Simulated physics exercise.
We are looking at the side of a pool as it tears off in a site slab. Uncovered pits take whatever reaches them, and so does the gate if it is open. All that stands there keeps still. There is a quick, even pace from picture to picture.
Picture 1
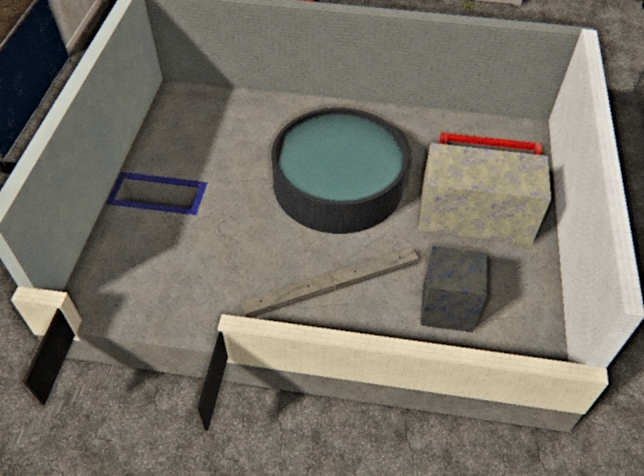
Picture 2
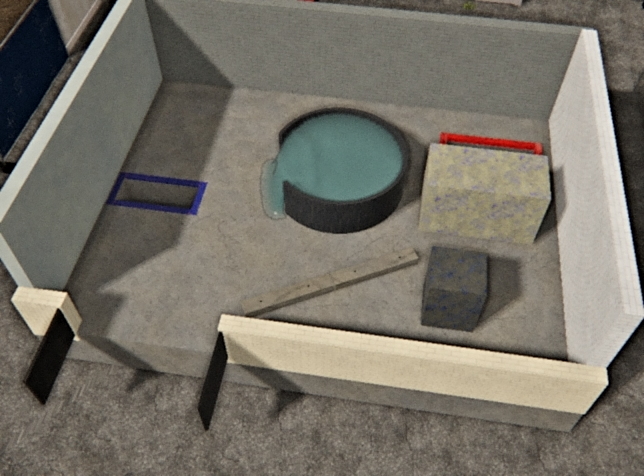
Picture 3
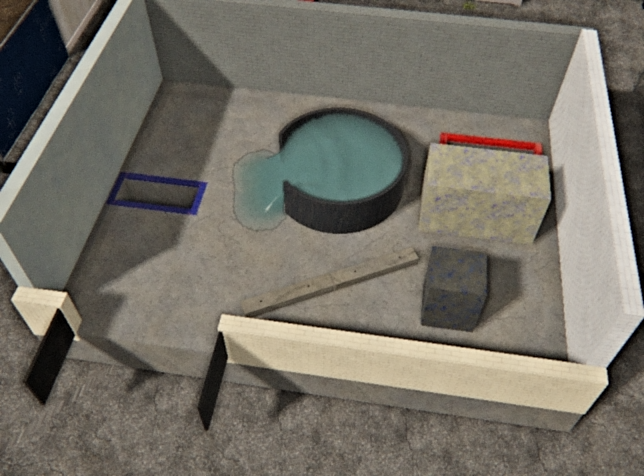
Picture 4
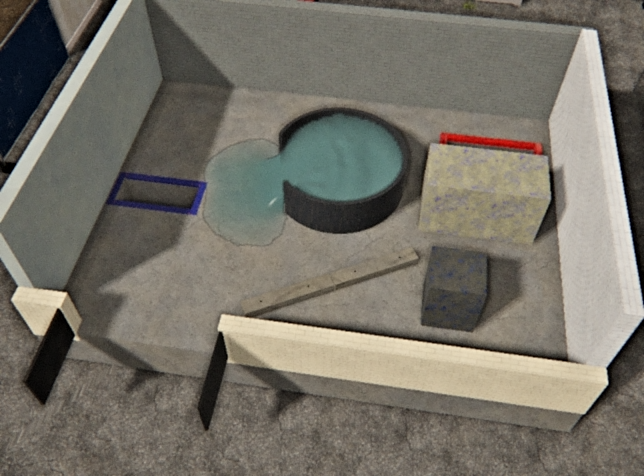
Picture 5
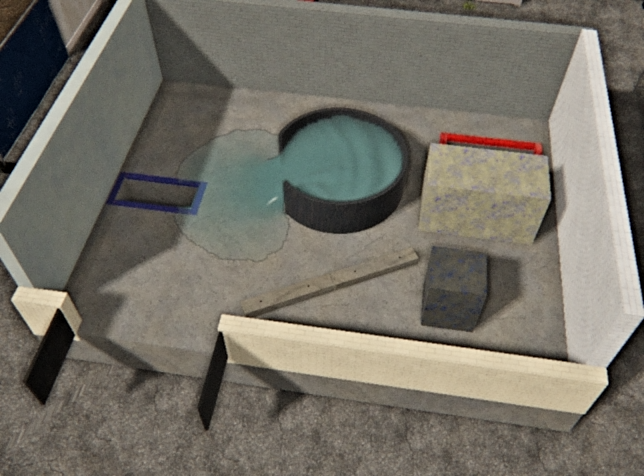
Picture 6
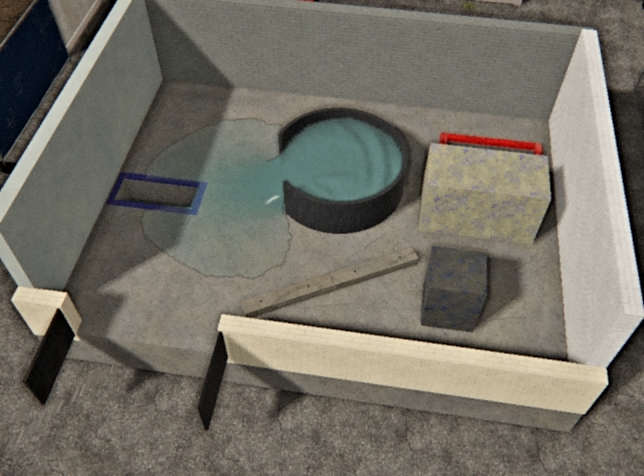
Round dark pool splitting open on its left side, teal water pouring out and spreading across the walled slab over a blue-outlined rectangle.
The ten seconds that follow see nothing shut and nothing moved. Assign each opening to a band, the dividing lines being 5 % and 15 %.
Gate: Greater than fifteen per cent, red pit: Smaller than five per cent, blue pit: Greater than fifteen per cent.
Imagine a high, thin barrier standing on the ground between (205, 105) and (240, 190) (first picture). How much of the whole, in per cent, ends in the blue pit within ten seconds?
I'd put the blue pit at roughly 20 %.
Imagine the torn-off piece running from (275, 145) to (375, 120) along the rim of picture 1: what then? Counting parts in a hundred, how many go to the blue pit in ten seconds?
Per cent to blue: 45.
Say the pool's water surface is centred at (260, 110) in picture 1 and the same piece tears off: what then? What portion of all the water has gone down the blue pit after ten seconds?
In per cent: Blue 60.
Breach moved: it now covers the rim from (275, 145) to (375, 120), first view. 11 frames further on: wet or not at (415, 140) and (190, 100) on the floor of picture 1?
Submerged, submerged.
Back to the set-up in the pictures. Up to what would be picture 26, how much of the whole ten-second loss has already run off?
I'd estimate some 45 per cent.
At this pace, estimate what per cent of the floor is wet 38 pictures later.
Around 55 in a hundred.
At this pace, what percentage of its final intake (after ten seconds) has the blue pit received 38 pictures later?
It comes to around 75 percent of the ten-second total.
A moment on, water covers 30 % of the floor; the gate 0 %, the red pit 0 %, the blue pit 6 %.
Next, water covers 35 % of the floor; the gate 1 %, the red pit 0 %, the blue pit 13 %.
Then, water covers 40 % of the floor; the gate 6 %, the red pit 0 %, the blue pit 20 %.
Later, water covers 55 % of the floor; the gate 14 %, the red pit 0 %, the blue pit 30 %.
In the end, water covers 60 % of the floor; the gate 20 %, the red pit 0 %, the blue pit 39 %.
